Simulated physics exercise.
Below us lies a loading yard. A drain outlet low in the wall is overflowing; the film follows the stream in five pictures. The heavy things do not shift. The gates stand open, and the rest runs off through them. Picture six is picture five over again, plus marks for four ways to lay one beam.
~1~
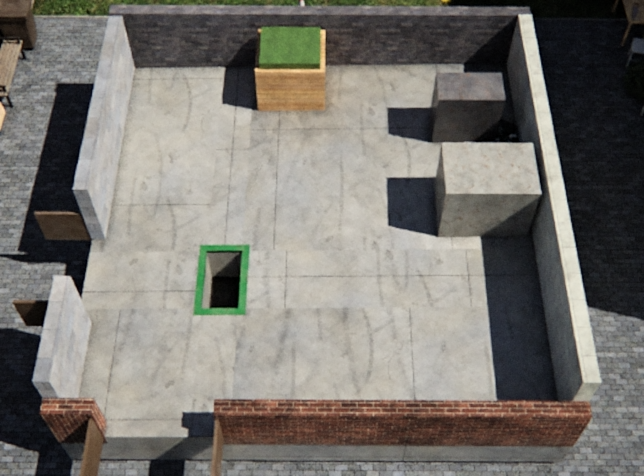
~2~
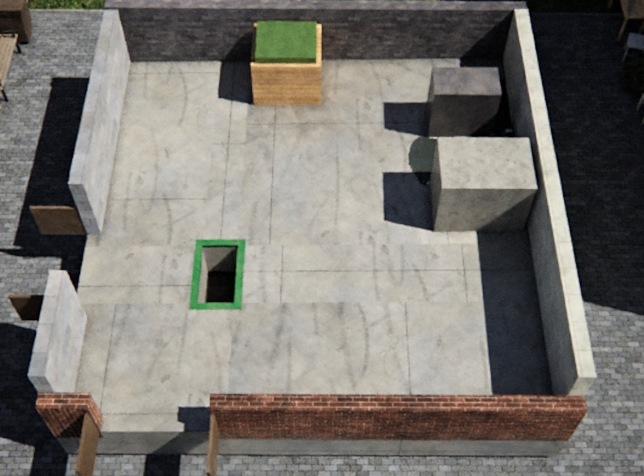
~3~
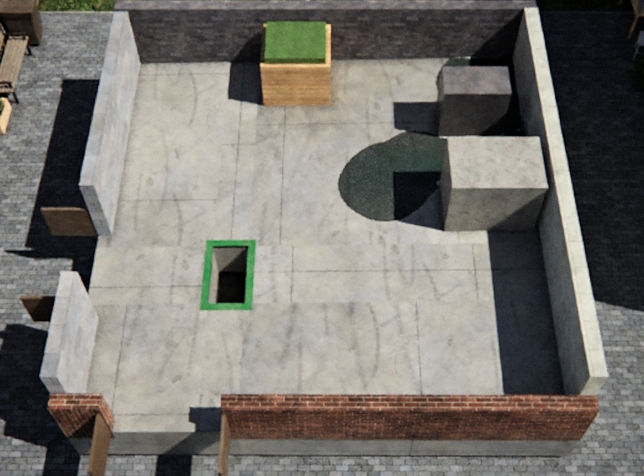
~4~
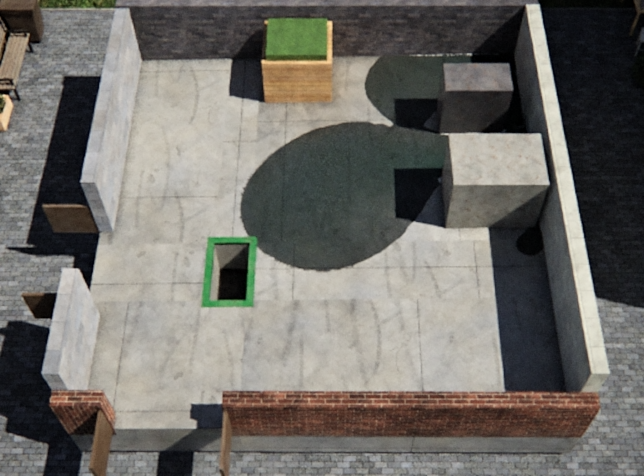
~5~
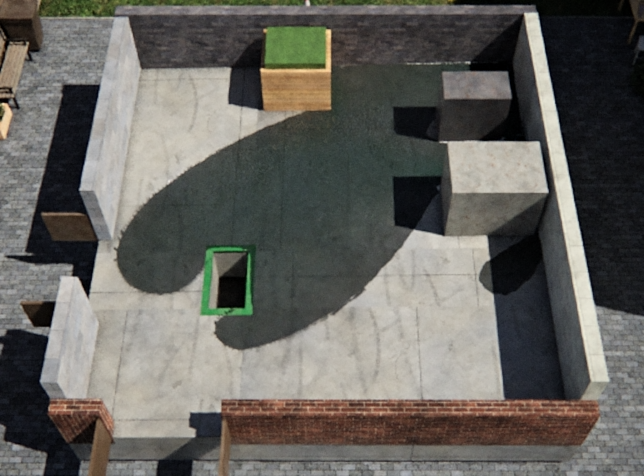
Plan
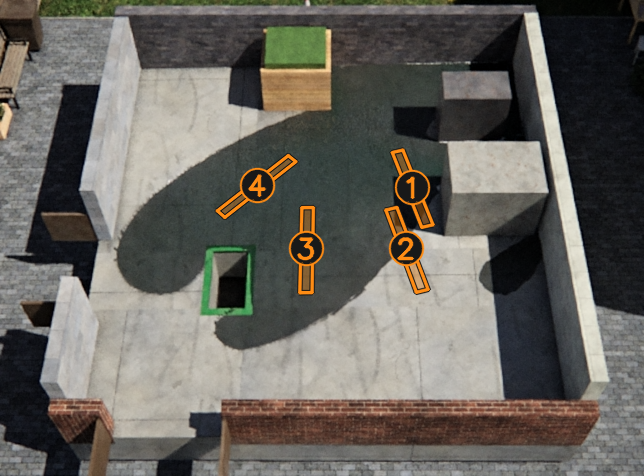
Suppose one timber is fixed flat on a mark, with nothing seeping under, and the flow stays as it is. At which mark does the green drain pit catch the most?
Choose 4.
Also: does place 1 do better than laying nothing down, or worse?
It is worse.
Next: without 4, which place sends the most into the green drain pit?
That would be 2.
On the marked copy, 1 from (397, 151) to (427, 226); 2 from (391, 208) to (422, 290); 3 from (305, 292) to (307, 207); 4 from (221, 214) to (292, 158).
With 1, about 12 % of the stream runs into the green drain pit, about 87 % out by the gates.
With 2, about 31 % of the stream runs into the green drain pit, about 68 % out by the gates.
With 3, about 10 % of the stream runs into the green drain pit, about 89 % out by the gates.
With 4, about 49 % of the stream runs into the green drain pit, about 50 % out by the gates.
